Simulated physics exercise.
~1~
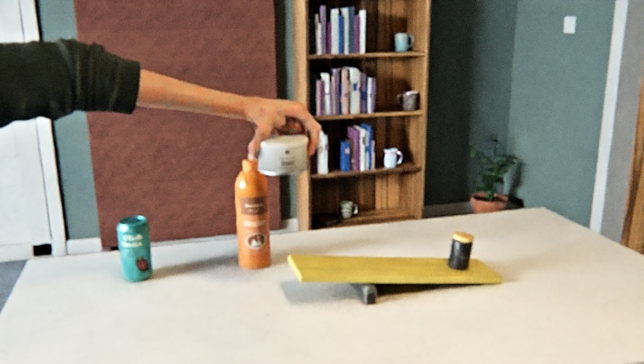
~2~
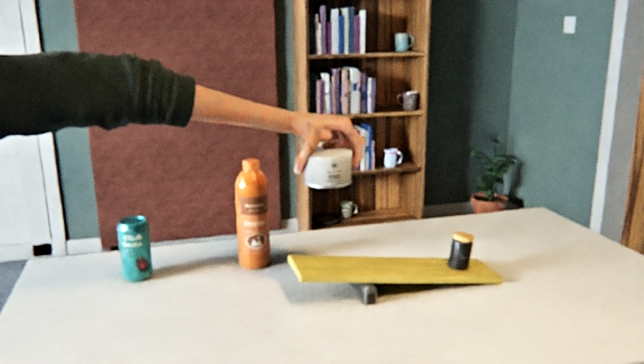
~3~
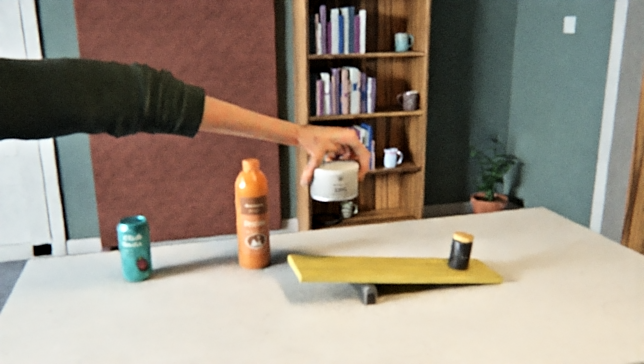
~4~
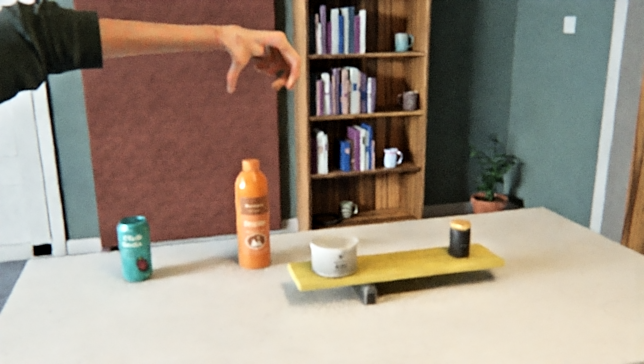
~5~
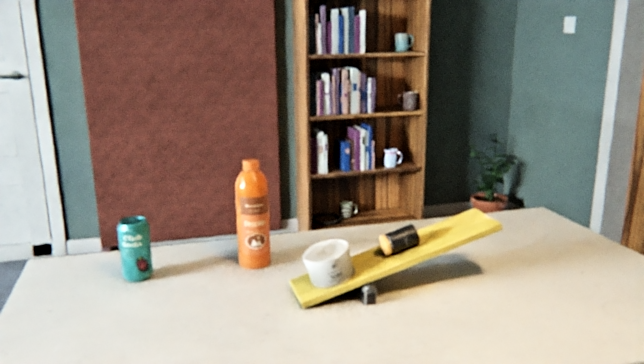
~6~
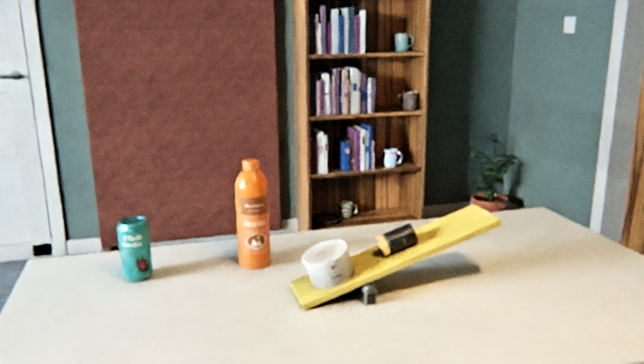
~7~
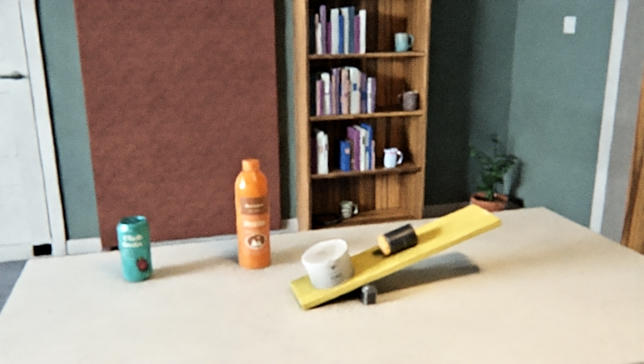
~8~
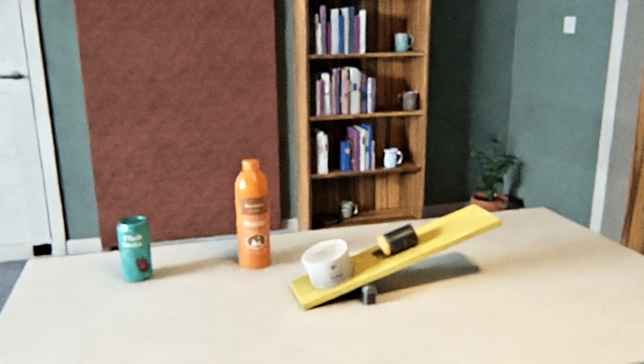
Hand dropping a white tub onto the raised left end of a yellow see-saw plank, tipping it left and toppling the black shaker.
